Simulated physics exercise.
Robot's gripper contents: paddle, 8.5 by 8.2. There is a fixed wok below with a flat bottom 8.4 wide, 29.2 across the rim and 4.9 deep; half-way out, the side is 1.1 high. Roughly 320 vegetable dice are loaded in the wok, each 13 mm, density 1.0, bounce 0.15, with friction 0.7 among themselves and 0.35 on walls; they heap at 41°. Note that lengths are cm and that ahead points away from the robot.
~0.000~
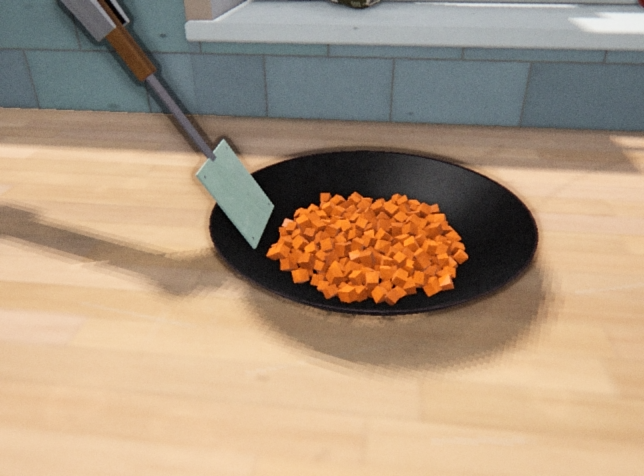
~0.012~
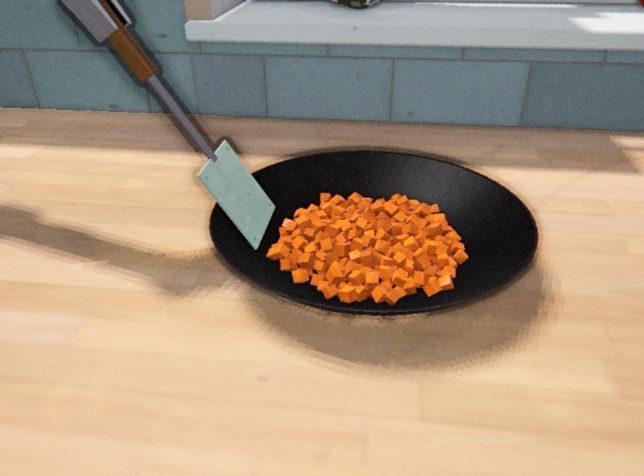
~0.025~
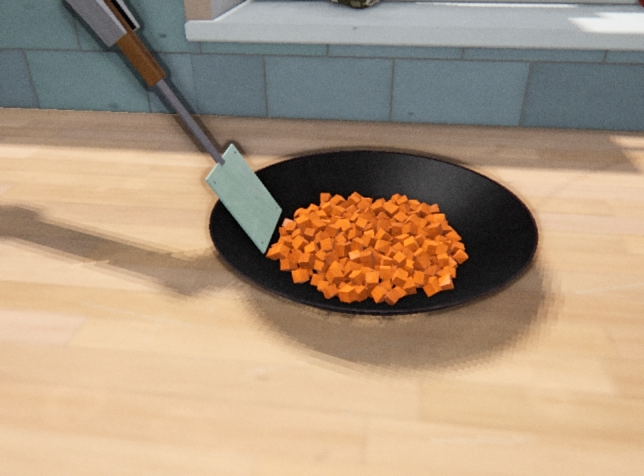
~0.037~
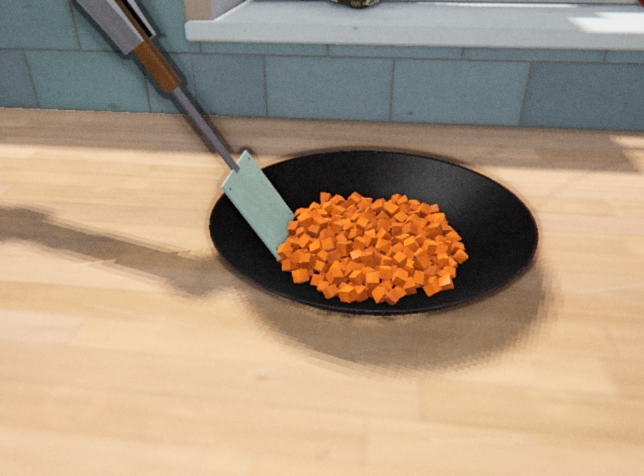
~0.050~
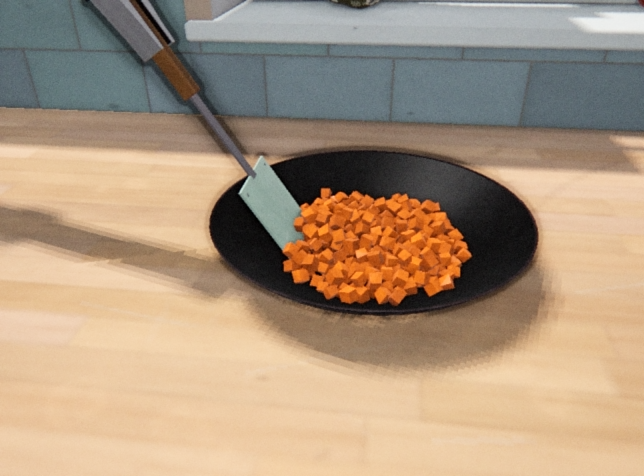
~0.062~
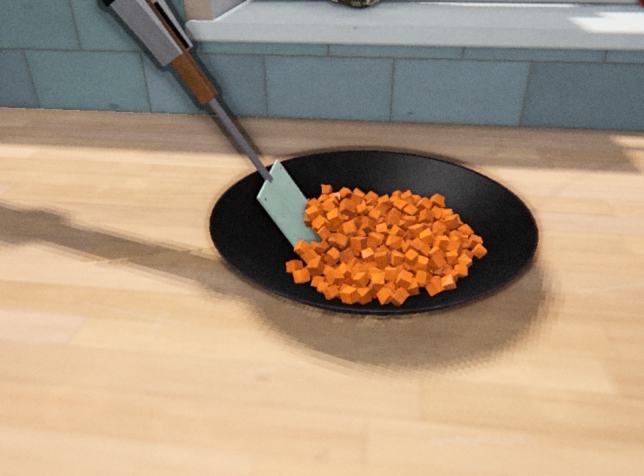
A pile of small orange cubes sat in a black wok on a wooden counter while a pale green spatula, still at first, slid in from the left and pushed the pile slightly to the right.
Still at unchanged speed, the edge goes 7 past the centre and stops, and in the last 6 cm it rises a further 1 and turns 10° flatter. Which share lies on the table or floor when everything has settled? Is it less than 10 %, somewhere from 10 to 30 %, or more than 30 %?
It is more than 30 %.
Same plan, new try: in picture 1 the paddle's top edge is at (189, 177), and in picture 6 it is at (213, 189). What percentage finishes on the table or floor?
It comes to something like 20 %, give or take.
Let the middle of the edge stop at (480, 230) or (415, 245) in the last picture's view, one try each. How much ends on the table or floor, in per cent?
The two tries give near 55 and near 20 in a hundred.
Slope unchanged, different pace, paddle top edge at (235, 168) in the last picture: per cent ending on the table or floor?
That share would be some 20 percent.
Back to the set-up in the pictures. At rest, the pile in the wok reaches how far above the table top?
It reaches roughly 6.0 cm.
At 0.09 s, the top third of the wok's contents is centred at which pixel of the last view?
It is centred near (415, 223).
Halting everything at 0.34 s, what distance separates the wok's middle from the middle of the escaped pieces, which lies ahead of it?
I'd put it at some 24 centimetres.
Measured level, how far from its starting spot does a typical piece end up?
Roughly 14 cm.
By 0.09 s, sloping 57°, highest piece 9 above the table; 320 in the wok.
By 0.12 s, sloping 54°, highest piece 12 above the table; 314 in the wok, 6 on the blade or in flight.
By 0.34 s, sloping 47°, highest piece 7 above the table; 199 in the wok, 112 on the table or floor, 9 on the blade or in flight.
By 1.39 s, sloping 47°, highest piece 6 above the table; 199 in the wok, 121 on the table or floor.
Final count, 199 in the wok, 121 on the table or floor. That is 38 % on the table or floor.
